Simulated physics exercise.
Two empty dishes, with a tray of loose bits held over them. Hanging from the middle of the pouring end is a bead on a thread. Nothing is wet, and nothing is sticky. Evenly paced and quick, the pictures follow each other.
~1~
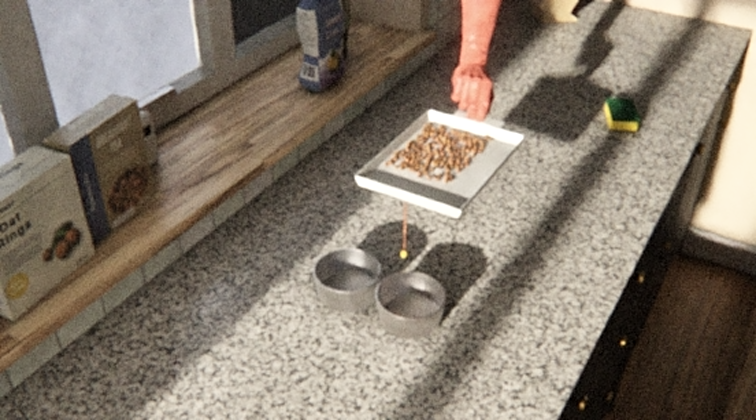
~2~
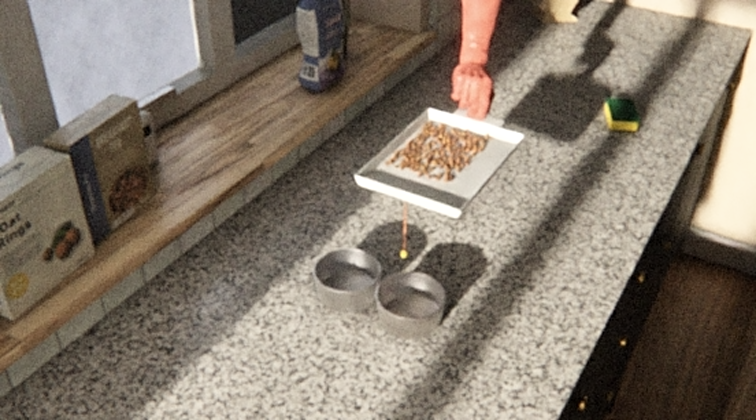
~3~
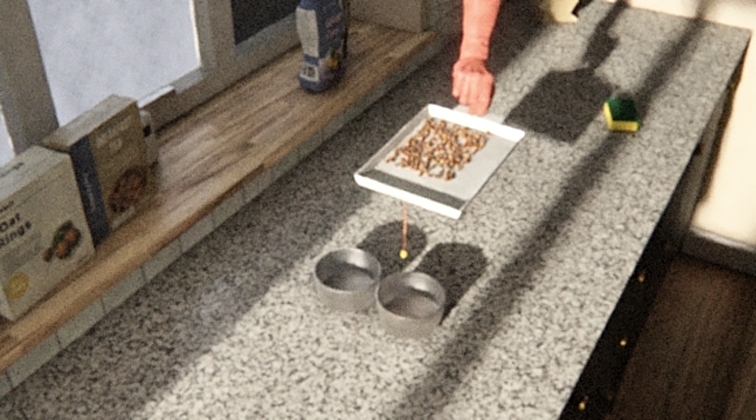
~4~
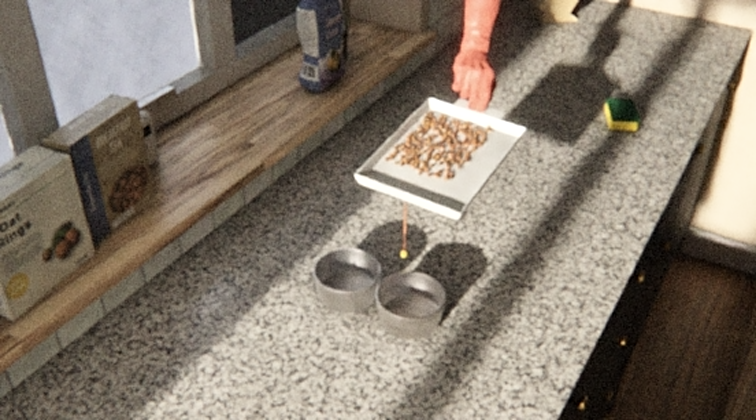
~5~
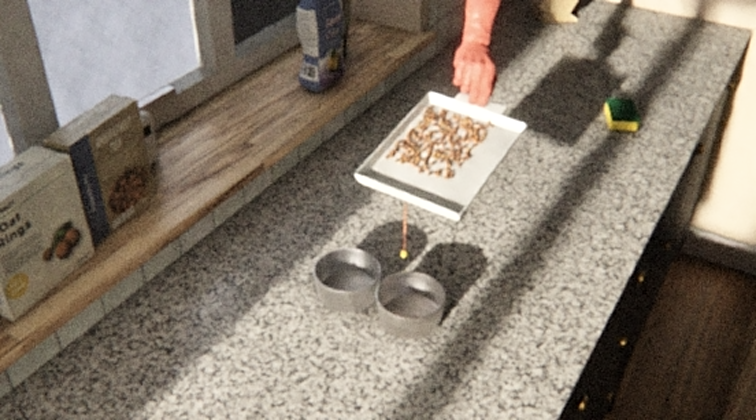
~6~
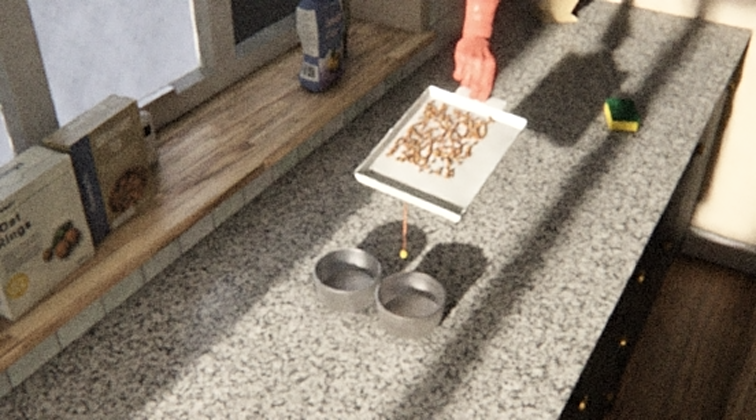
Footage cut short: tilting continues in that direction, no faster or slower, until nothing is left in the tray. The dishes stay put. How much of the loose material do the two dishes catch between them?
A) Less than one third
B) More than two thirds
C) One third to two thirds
Less than one third.
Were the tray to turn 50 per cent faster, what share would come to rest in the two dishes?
I'd expect near 10 per cent.
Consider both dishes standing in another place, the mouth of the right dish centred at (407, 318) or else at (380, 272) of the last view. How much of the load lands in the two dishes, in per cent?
You'd get 0 in a hundred first and 0 in a hundred after that.
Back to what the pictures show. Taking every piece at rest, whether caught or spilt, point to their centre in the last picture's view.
Roughly at (455, 308), give or take.
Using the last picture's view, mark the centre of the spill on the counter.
Close to (463, 309).
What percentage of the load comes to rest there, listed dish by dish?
Result - left dish: 0 %; right dish: 10 %.
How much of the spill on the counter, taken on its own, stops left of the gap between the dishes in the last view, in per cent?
It works out at some 0 percent.
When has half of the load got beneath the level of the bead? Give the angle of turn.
Somewhere near 95 degrees, I'd say.
Just after the last frame, tray tipped steeply; almost all on the tray; just a few in the right dish; just a few outside both; just a few in the air.
A moment on, tray tipped right over; roughly a quarter on the tray; about a tenth in the right dish; roughly half outside both; roughly a quarter in the air.
Further on, tray tipped past a quarter turn; about a tenth in the right dish; the larger part outside both.
When it is over, tray tipped past a quarter turn; about a tenth in the right dish; not one in the left dish; the larger part outside both.
